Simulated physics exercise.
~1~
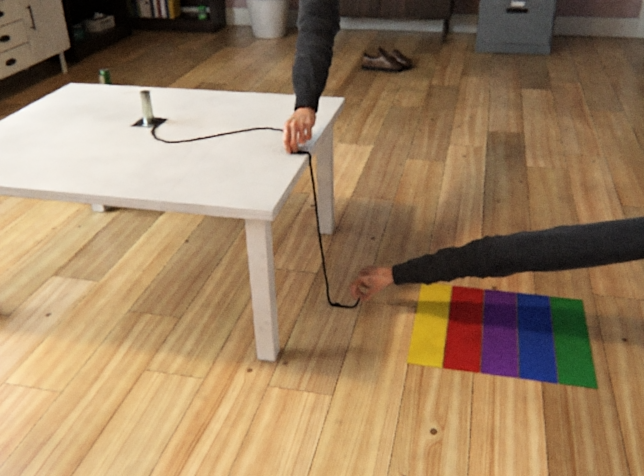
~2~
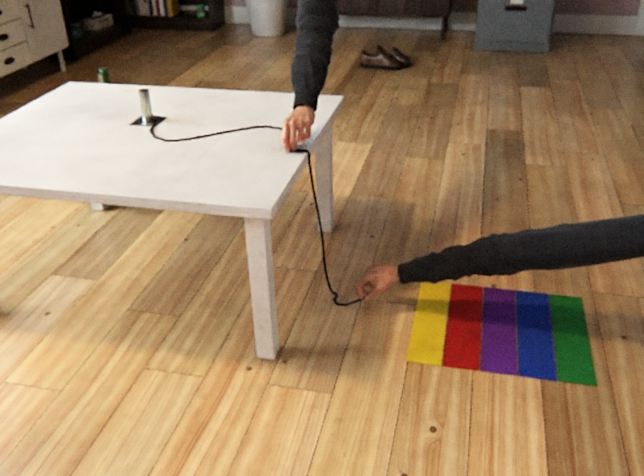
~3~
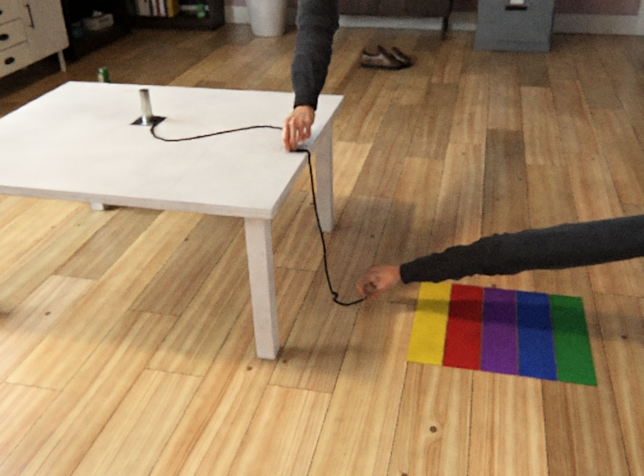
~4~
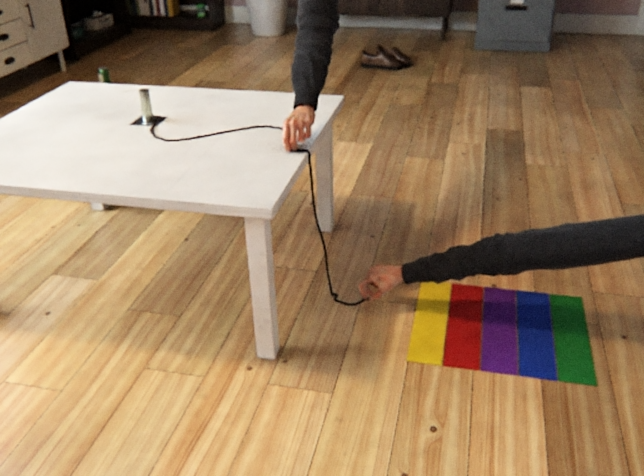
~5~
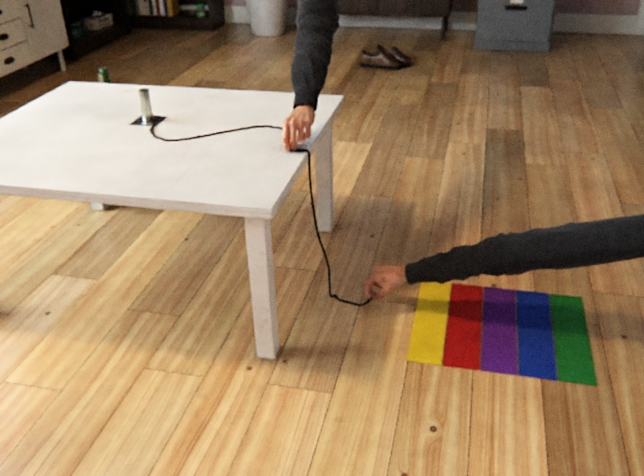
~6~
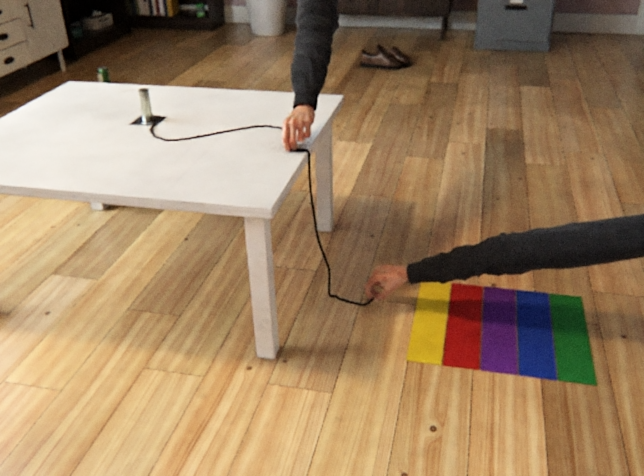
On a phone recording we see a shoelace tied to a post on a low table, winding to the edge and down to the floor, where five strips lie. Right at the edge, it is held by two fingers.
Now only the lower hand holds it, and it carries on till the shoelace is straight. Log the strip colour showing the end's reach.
Reach: Green strip.
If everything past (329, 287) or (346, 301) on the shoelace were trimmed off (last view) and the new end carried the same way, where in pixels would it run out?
The pixels are close to (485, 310) for the first and (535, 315) for the second.
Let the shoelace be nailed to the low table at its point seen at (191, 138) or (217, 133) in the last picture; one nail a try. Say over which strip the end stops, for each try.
Result, first place: Blue; second place: Blue.
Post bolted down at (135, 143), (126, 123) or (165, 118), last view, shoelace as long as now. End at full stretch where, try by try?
Roughly (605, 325), (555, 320) and (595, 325), try by try.
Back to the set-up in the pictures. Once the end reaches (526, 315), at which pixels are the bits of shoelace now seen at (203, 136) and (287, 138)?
One lands at (239, 135), the other at (326, 180).
Early on, end near (526, 315); over blue.
Midway, end near (562, 319); over green.
At the end of the slack, end near (582, 321); over green. The green one.
